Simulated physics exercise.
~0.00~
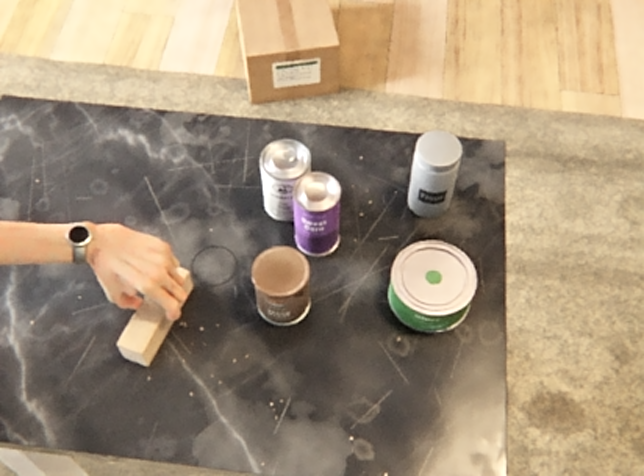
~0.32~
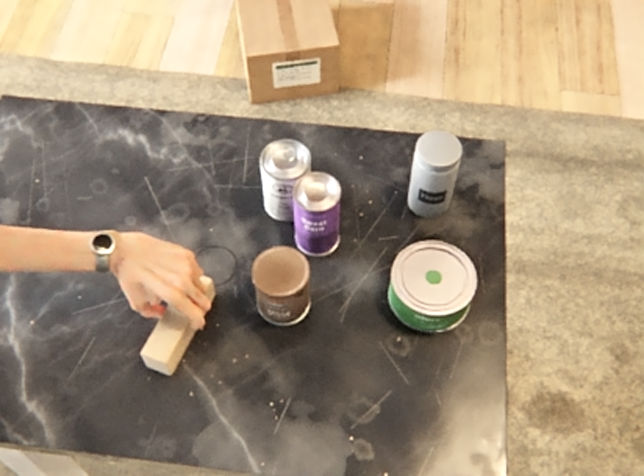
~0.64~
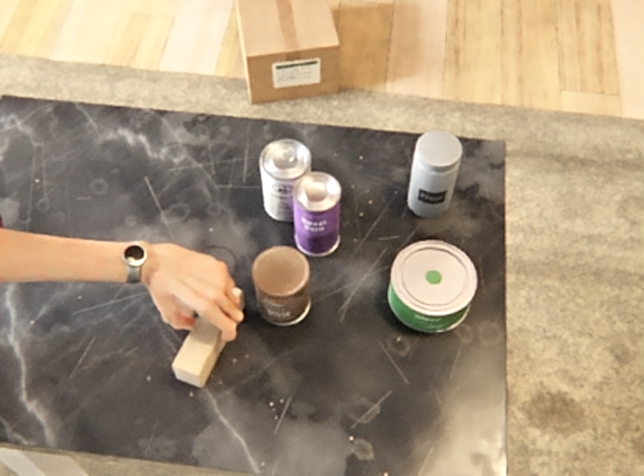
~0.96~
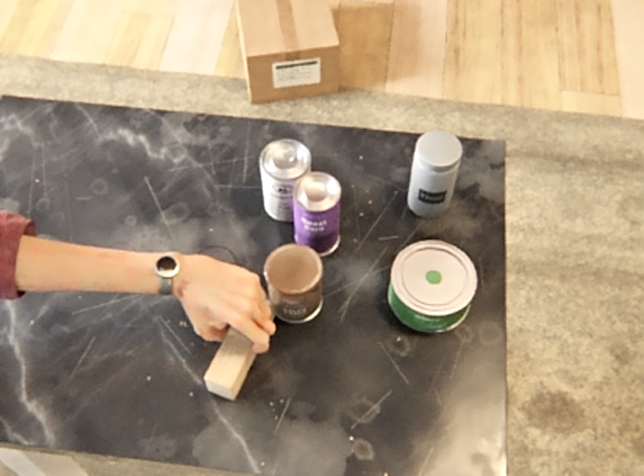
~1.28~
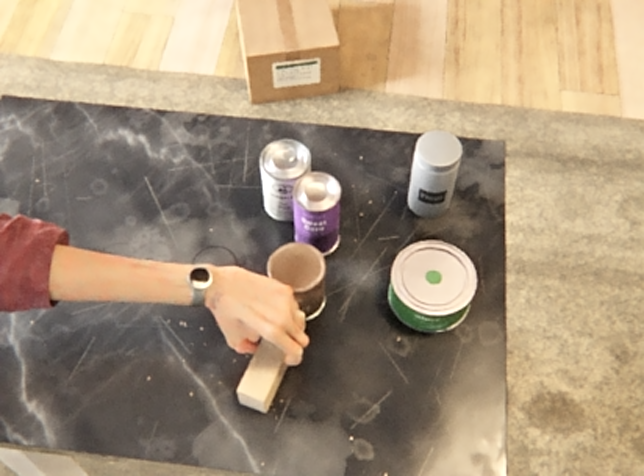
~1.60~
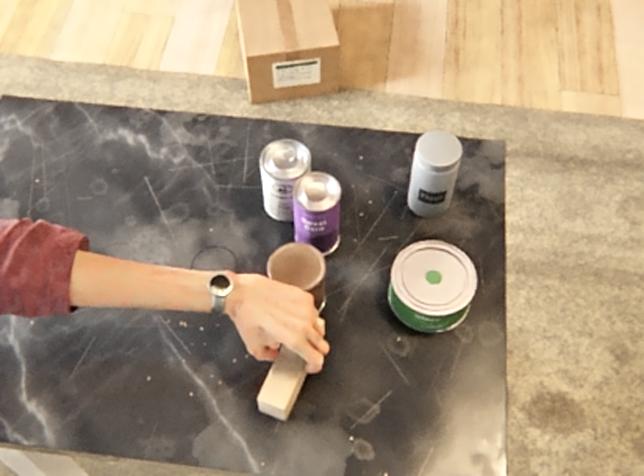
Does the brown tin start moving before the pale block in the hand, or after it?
The brown tin starts moving after the block. The hand is already sliding the block to the right while the tin is still in its place.
